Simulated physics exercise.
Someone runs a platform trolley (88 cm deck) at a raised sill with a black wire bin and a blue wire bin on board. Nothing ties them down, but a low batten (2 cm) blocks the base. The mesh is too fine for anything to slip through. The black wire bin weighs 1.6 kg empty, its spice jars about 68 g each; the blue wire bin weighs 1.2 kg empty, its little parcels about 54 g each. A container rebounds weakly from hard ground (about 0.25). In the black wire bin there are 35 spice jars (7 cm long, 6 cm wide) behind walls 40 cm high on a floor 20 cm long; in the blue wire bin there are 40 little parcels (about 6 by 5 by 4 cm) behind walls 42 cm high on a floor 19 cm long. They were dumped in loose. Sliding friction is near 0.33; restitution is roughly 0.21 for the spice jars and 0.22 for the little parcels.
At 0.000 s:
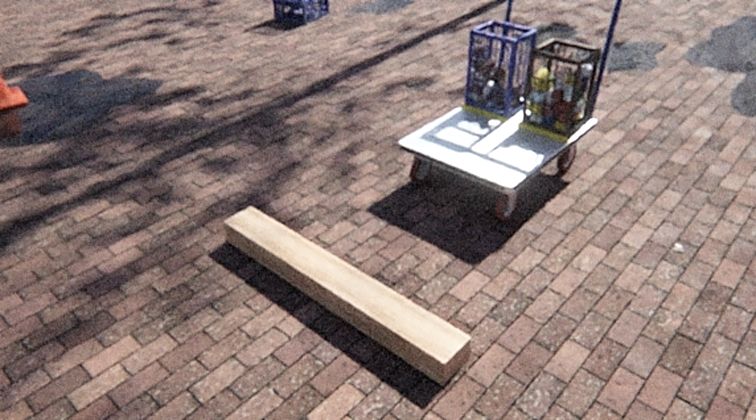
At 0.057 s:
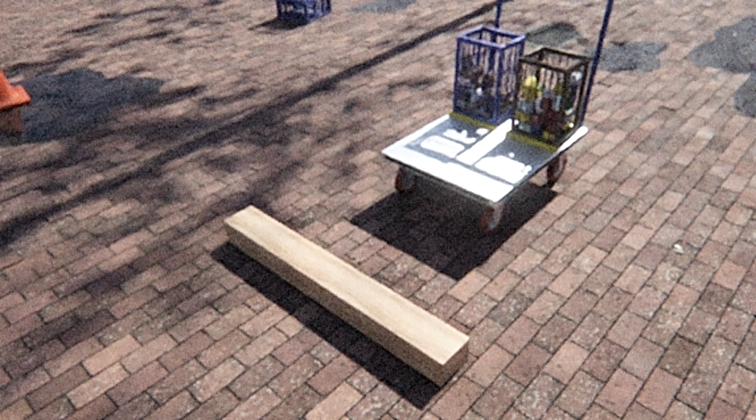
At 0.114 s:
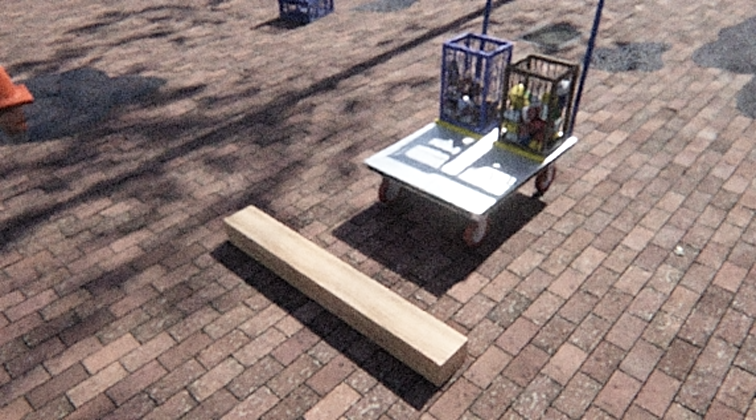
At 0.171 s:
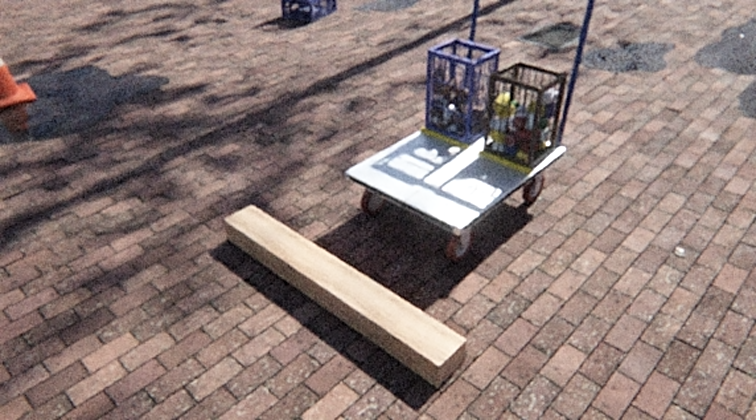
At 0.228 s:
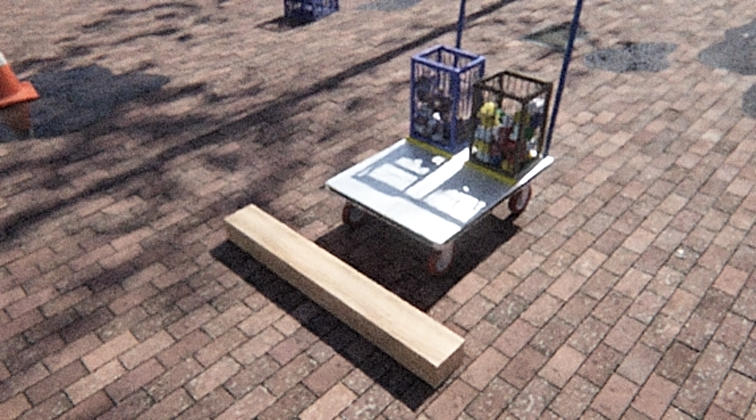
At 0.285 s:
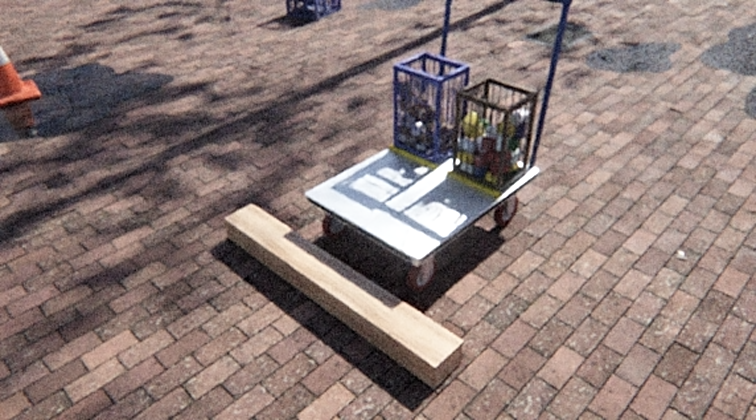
On sunlit reddish-brown brick paving streaked with shadow, seen from above at an angle, a pale wooden batten lies diagonally in the foreground. Beyond it, right of centre, a pale platform trolley with a blue handle carries a blue wire bin beside a black one, both holding small mixed items, with an orange cone at left. The trolley rolls steadily down and leftward, closing on the batten, while the camera shifts slightly.
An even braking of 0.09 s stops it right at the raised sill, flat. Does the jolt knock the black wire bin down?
At this speed the black wire bin goes over.
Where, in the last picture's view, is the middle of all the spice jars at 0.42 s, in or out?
Near (467, 161).
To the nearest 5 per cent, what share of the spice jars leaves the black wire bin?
Near 25 in a hundred.
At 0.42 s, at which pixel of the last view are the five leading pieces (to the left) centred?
Around (387, 122).
After 0.30 s, it starts to lose speed.
After 0.42 s, the black wire bin leans 21° with 0 of 35 out and the blue wire bin leans 20° with 0 of 40 out.
After 0.60 s, the black wire bin leans 75° with 0 of 35 out and the blue wire bin leans 75° with 0 of 40 out.
After 0.90 s, the black wire bin is down with 5 of 35 out and the blue wire bin is down with 2 of 40 out.
When it is over (at 1.25 s), the black wire bin is down with 8 of 35 out and the blue wire bin is down with 5 of 40 out. Greatest lean of the black wire bin, 94°.
